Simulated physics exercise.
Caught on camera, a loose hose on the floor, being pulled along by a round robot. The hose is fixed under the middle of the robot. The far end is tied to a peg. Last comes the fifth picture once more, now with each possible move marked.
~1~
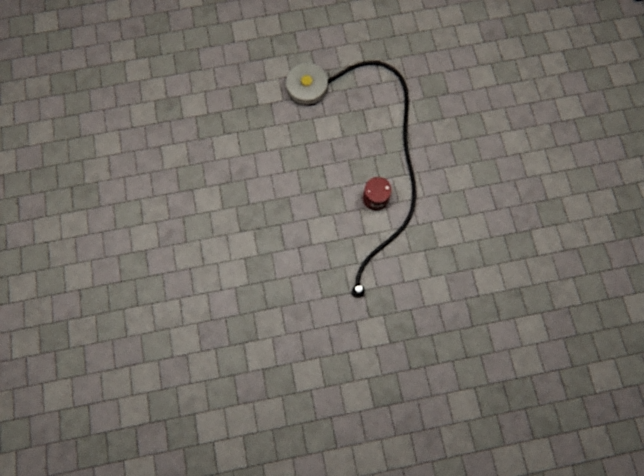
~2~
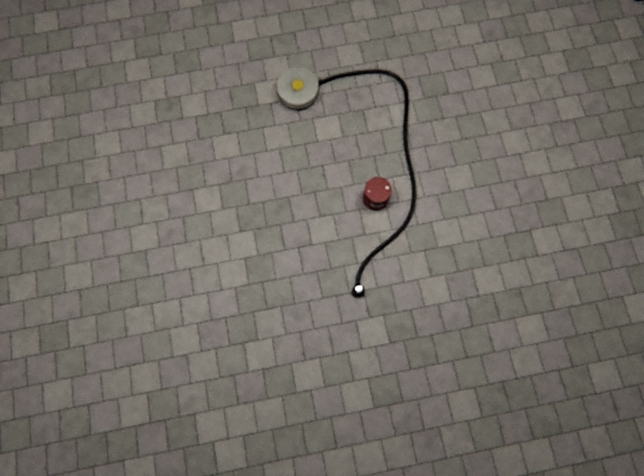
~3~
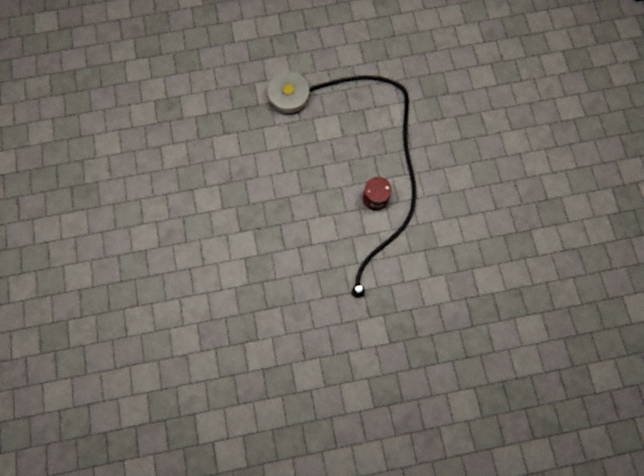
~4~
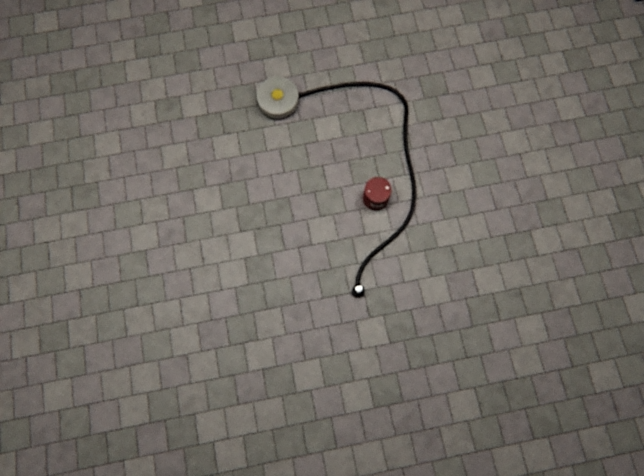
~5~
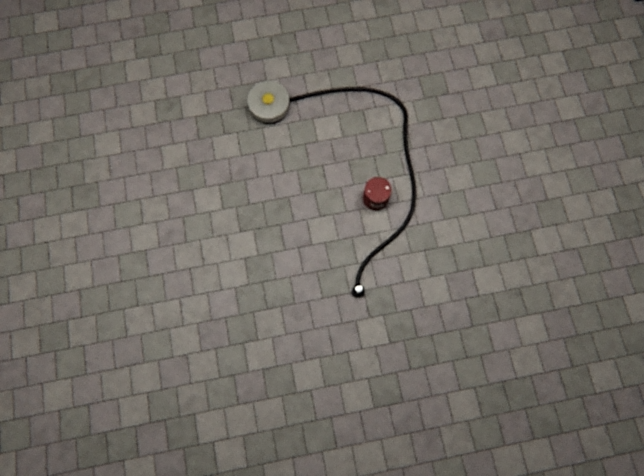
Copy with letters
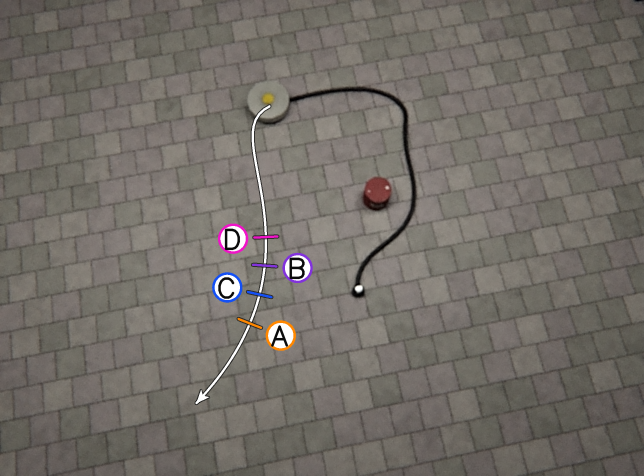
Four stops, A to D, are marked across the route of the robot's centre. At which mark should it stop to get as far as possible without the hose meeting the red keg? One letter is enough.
As far as tick A.
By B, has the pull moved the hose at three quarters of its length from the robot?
No.
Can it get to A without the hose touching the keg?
For that mark, yes.
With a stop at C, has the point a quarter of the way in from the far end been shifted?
No.
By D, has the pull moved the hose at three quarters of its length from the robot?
No.
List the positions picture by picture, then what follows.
In the first frame, robot (307, 85); peg (359, 290); red keg (377, 194).
In the second frame, robot (298, 89); peg (359, 290).
In the third frame, robot (289, 93); peg (359, 290).
In the fourth frame, robot (278, 98); peg (359, 290).
In the fifth frame, robot (269, 103); peg (359, 290); red keg (377, 194).
On the marked copy, A at (250, 323); B at (265, 266); C at (260, 295); D at (266, 237); the route from (270, 106) via (266, 251) to (196, 403).
Following A. Soon after the start, robot (257, 170), middle of the hose (403, 140).
Later, robot (265, 249), middle of the hose (393, 145).
In the end, robot (249, 323), middle of the hose (367, 180); nothing has been touched.
As for the rest, B is safe but short; C is safe but short; D is safe but short.
